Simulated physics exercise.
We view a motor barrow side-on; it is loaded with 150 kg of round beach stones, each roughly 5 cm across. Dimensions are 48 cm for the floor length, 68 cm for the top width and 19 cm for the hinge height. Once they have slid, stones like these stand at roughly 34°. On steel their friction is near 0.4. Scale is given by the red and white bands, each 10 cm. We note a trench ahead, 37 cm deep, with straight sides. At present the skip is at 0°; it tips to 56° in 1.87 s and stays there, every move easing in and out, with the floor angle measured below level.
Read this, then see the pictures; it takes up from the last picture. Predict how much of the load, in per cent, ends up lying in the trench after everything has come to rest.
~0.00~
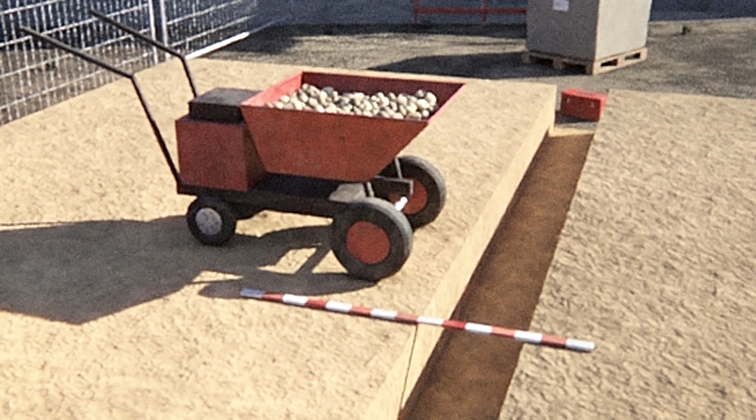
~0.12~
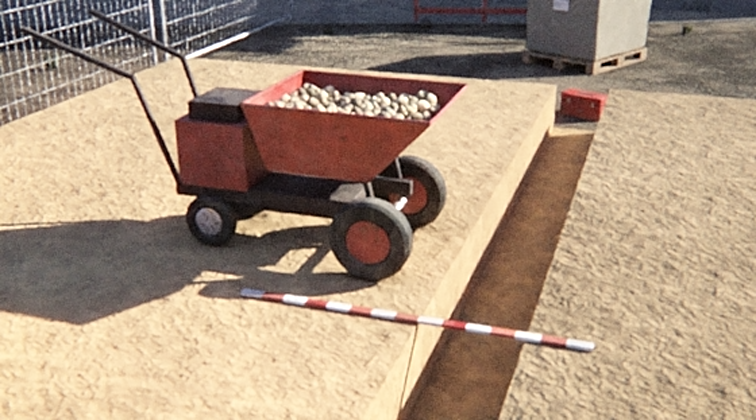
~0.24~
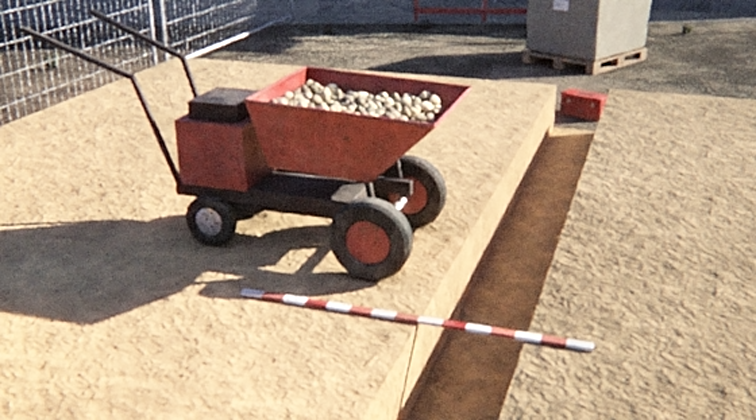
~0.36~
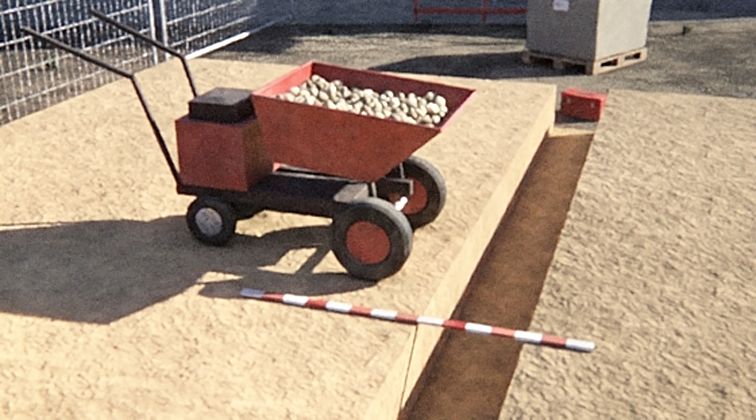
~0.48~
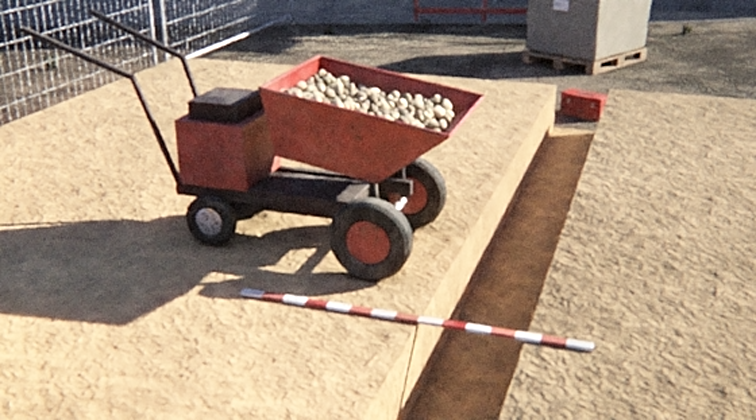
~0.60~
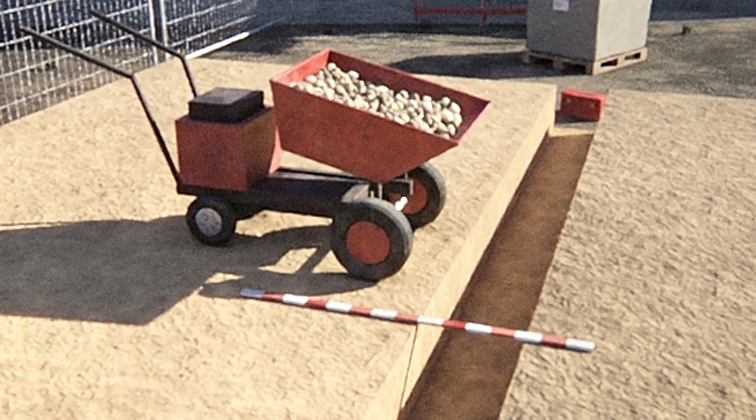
Roughly 49 per cent of it.
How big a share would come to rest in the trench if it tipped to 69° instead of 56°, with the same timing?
Share in trench: Approx. 45%.
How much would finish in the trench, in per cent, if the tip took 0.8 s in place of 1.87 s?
Close to 40 per cent then.
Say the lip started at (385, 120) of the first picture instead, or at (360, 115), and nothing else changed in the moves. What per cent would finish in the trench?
I'd say some 85 per cent and some 90 per cent.
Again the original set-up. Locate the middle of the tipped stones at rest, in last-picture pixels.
Roughly (540, 309), I'd say.
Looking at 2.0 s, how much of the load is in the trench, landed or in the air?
About 10 per cent by then.
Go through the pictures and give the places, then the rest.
In the first frame, lip at (429, 123), floor tilted 0°, highest stones at (371, 101).
In the second frame, lip at (430, 124), floor tilted 1°, highest stones at (343, 100); the stones move at 0.1 m/s on average.
In the third frame, lip at (435, 127), floor tilted 3°, highest stones at (333, 96); the stones move at 0.2 m/s on average.
In the fourth frame, the skip is at 5°, its lip at (441, 131); the top of the load is at (317, 91); the stones move at 0.2 m/s on average.
In the fifth frame, the skip is at 9°, its lip at (449, 137); the top of the load is at (317, 84); the stones move at 0.3 m/s on average.
In the sixth frame, the skip is at 14°, its lip at (458, 144); the top of the load is at (324, 75); the stones move at 0.3 m/s on average.
After 1.4 s the floor is at 47°; 100 % in the skip; the foremost stones are at (510, 185).
After 2.0 s the floor is at 56°; 71 % in the skip, 9 % in the trench, 20 % past the trench; the foremost stones are at (610, 287).
After 2.3 s the floor is at 56°; 45 % in the skip, 16 % in the trench, 39 % past the trench; the foremost stones are at (702, 297).
After 4.3 s the floor is at 56°; 10 % in the skip, 49 % in the trench, 41 % past the trench; the foremost stones are past the picture's edge.
